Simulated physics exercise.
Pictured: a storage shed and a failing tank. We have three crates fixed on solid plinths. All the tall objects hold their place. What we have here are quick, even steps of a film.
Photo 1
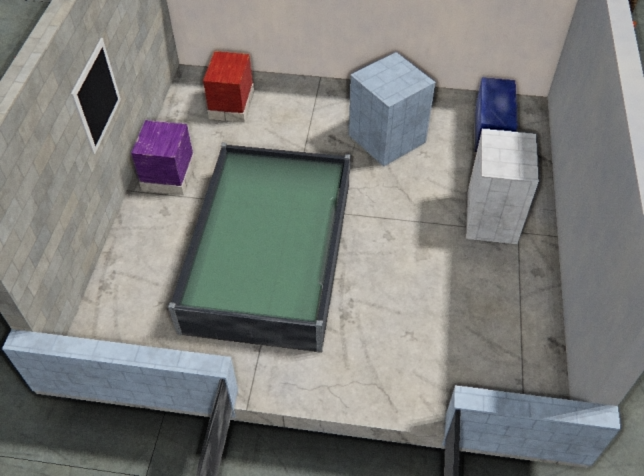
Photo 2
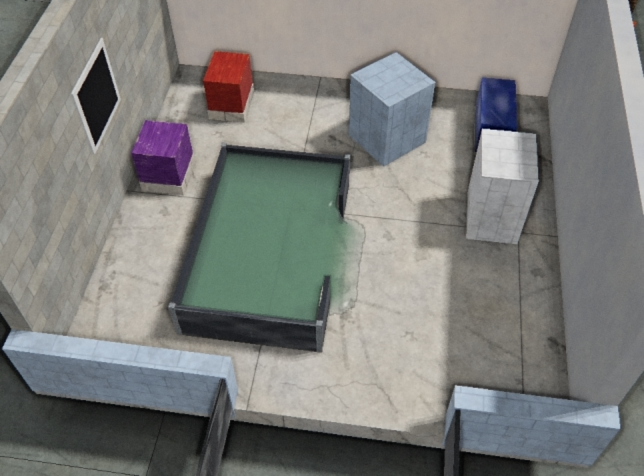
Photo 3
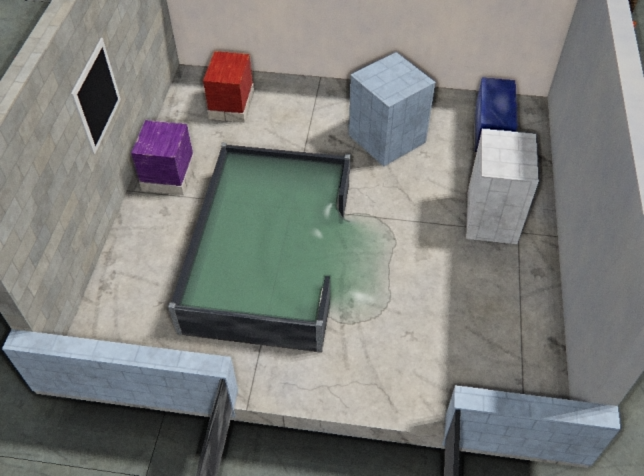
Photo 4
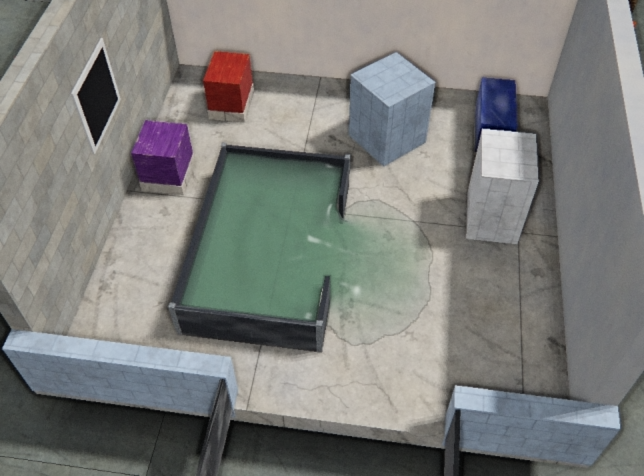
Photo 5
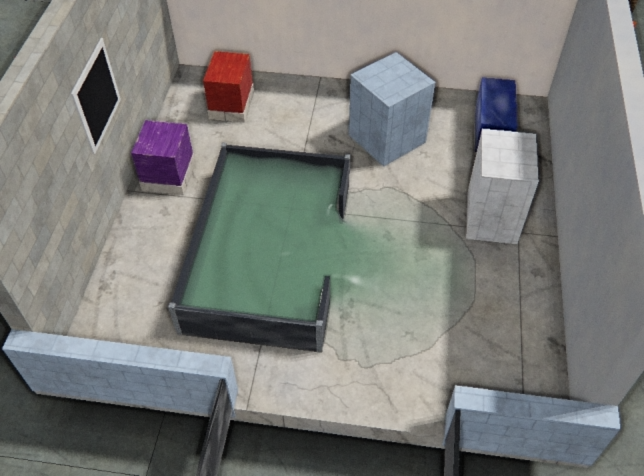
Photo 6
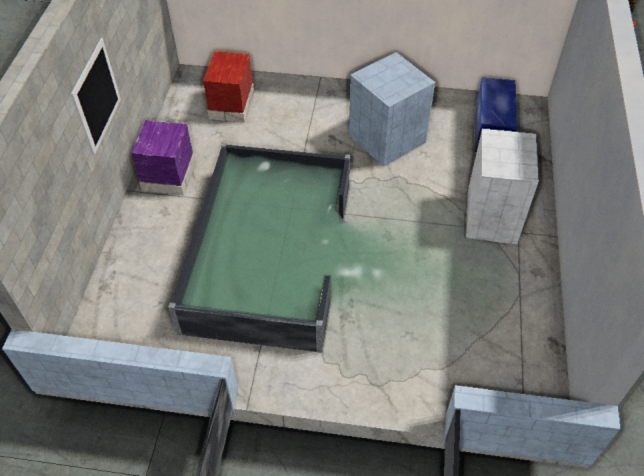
At the start, greenish water lies still in an open, dark-walled tank among coloured blocks in a walled room. A gap opens in the tank's right side and water pours out onto the pale floor. The thin sheet spreads rightward in a widening, rounded patch, reaching the foot of the white block.
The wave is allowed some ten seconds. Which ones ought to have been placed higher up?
In the end: The blue crate gets soaked; the purple crate stays dry; the red crate stays dry.
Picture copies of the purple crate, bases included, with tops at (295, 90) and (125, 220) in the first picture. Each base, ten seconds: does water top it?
For the first position it is missed; for the second it is missed.
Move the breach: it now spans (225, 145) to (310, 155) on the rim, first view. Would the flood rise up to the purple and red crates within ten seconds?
Note - purple goes wet, red goes wet.
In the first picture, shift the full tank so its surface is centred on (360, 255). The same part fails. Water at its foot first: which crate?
Answer: The blue-painted one.
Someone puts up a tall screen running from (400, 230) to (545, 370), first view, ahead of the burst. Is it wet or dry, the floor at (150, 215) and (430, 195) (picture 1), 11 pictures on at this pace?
As listed: Clear, awash.
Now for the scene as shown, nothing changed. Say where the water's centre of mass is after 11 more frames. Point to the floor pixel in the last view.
Close to (366, 267).
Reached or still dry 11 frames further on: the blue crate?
Blue wet.
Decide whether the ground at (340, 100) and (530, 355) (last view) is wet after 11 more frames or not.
Going in order, I'd say clear for the first and drenched for the second.
A moment on, water covers 25 % of the floor; the blue crate water round its plinth, the purple crate not reached, the red crate not reached.
Next, water covers 40 % of the floor; the blue crate water round its plinth, the purple crate not reached, the red crate not reached.
Then, water covers 50 % of the floor; the blue crate water round its plinth, the purple crate not reached, the red crate not reached.
Later, water covers 75 % of the floor; the blue crate water round its plinth, the purple crate not reached, the red crate water round its plinth.
In the end, water covers 100 % of the floor; the blue crate was topped, the purple crate stayed above the water, the red crate stayed above the water.
